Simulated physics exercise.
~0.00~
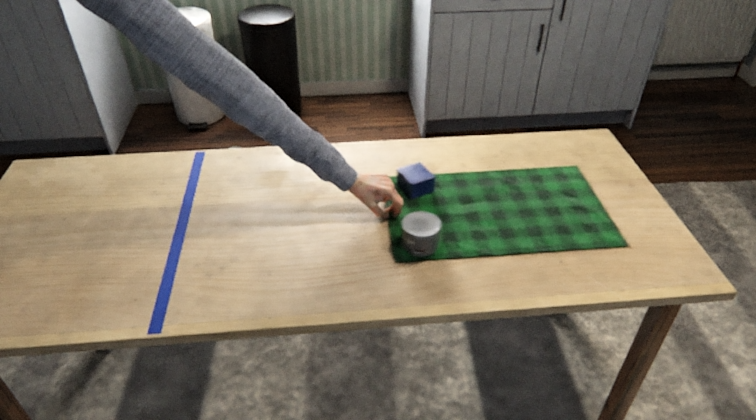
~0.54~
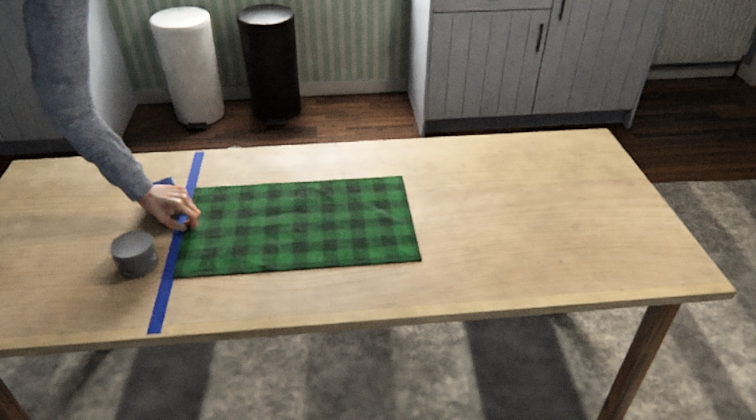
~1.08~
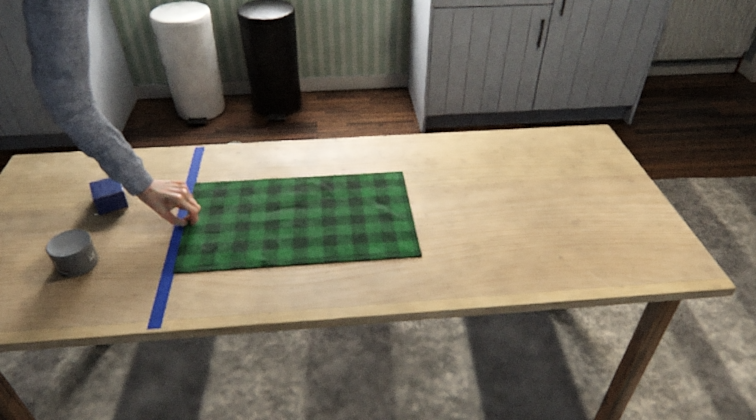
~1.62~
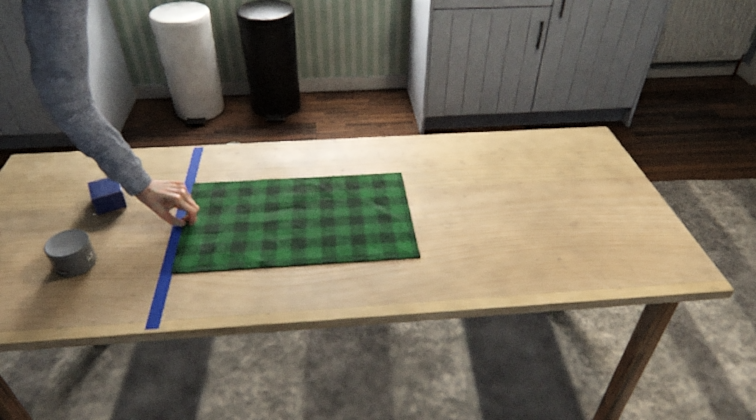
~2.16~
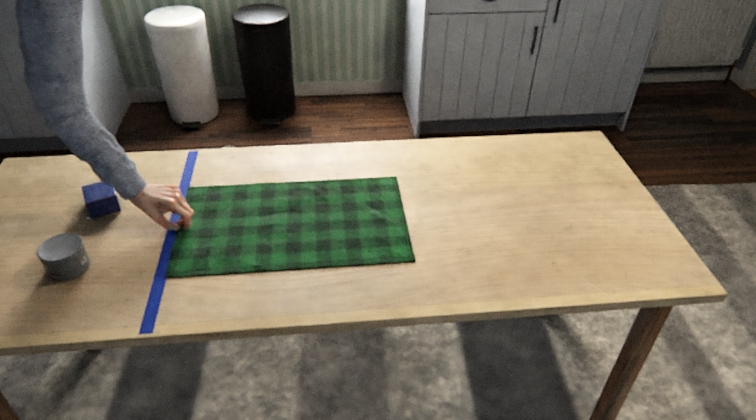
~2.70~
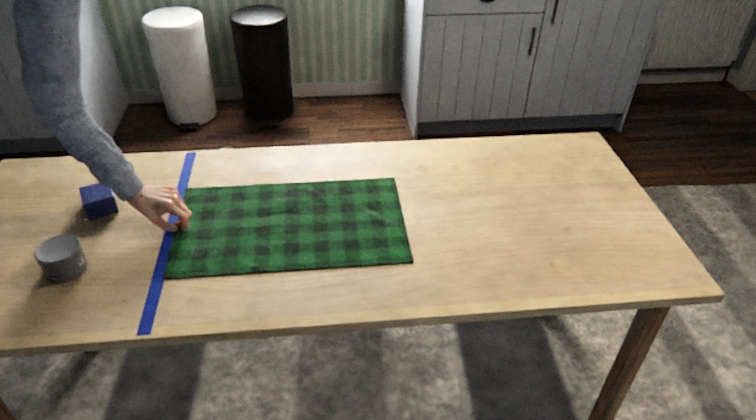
The clip opens on a wooden table where a hand grips the left edge of a green checked tea towel, with a grey tub and a blue block resting near that edge. The hand pulls the towel left, carrying both objects toward a strip of blue tape. As the towel's edge reaches the tape, the hand and cloth stop, but the tub and block slide onward past the edge. Both come to rest on the bare wood left of the tape, the block behind the tub, while the hand still holds the flat towel at the tape.
